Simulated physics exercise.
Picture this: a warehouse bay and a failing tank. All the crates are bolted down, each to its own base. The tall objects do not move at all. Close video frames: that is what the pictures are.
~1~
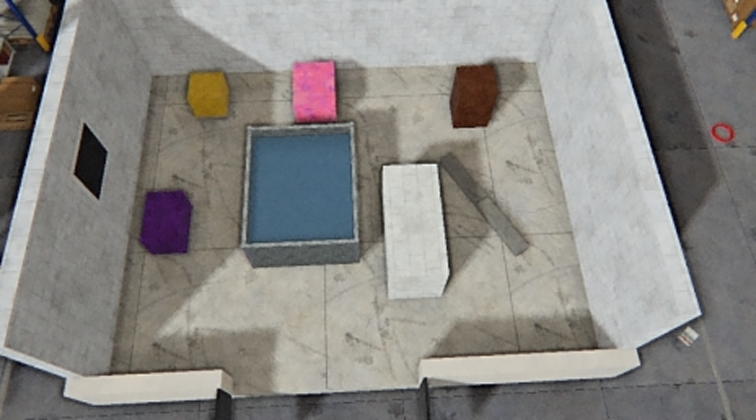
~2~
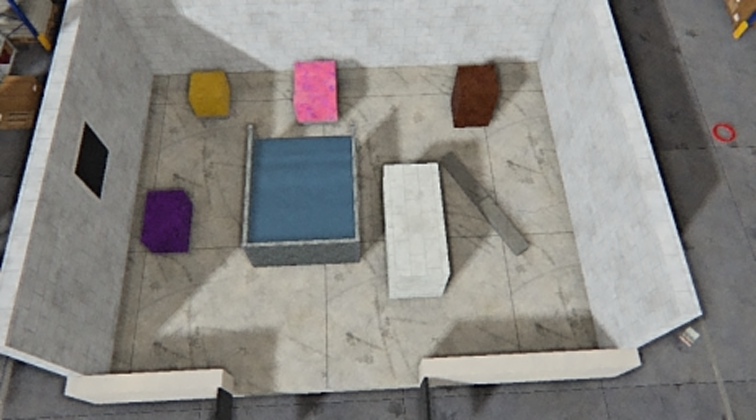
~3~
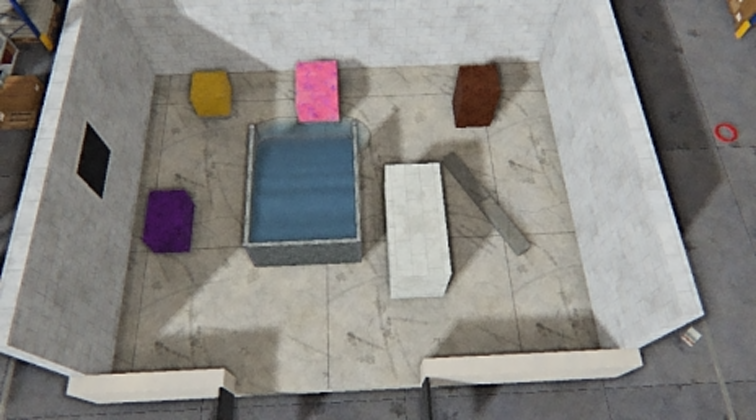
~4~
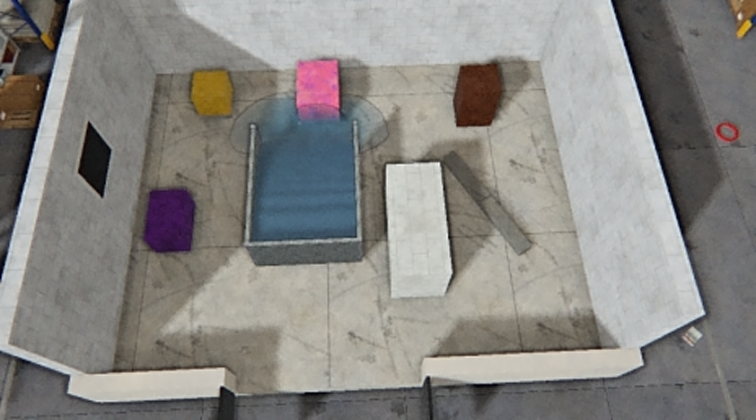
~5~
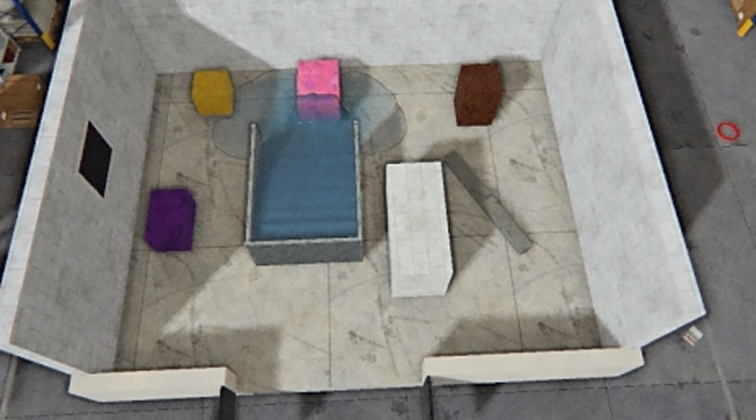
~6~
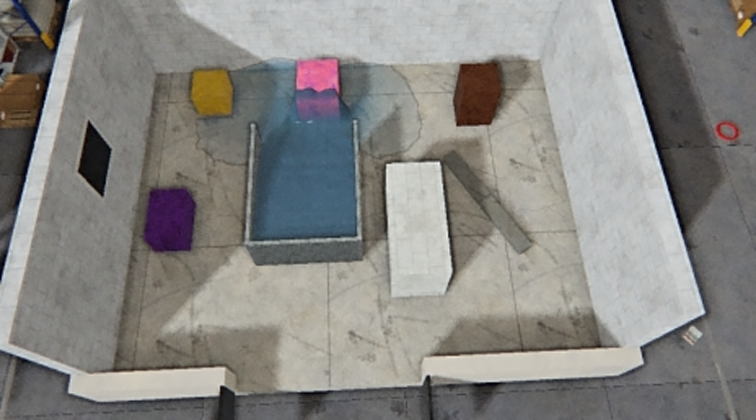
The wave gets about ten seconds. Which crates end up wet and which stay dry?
The pink crate gets wet; the purple crate gets wet; the yellow crate gets wet.
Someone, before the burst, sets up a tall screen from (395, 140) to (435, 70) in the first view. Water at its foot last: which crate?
Purple-painted one.
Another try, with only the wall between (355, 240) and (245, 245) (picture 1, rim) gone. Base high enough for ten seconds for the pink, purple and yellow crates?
Going through them, the pink crate is never reached, the purple crate gets reached and the yellow crate is never reached.
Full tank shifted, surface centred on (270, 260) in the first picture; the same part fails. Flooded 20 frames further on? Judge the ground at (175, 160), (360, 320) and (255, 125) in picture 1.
Taking the three spots in order: Swamped, bare, swamped.
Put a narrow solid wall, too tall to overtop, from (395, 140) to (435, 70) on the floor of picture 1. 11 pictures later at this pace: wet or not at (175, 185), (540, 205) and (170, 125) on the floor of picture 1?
Outcome by spot, in order - unwatered, unwatered, watered.
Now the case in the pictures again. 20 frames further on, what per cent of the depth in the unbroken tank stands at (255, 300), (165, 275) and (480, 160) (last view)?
0, 2, 4 %.
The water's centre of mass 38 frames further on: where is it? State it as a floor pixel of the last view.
About (346, 176).
A moment on, water covers 25 % of the floor; the pink crate water round its plinth, the purple crate not reached, the yellow crate water round its plinth.
Next, water covers 35 % of the floor; the pink crate water round its plinth, the purple crate not reached, the yellow crate water round its plinth.
Then, water covers 50 % of the floor; the pink crate water round its plinth, the purple crate water round its plinth, the yellow crate water round its plinth.
Later, water covers 85 % of the floor; the pink crate water round its plinth, the purple crate water round its plinth, the yellow crate water round its plinth.
In the end, water covers 100 % of the floor; the pink crate was topped, the purple crate was topped, the yellow crate was topped.
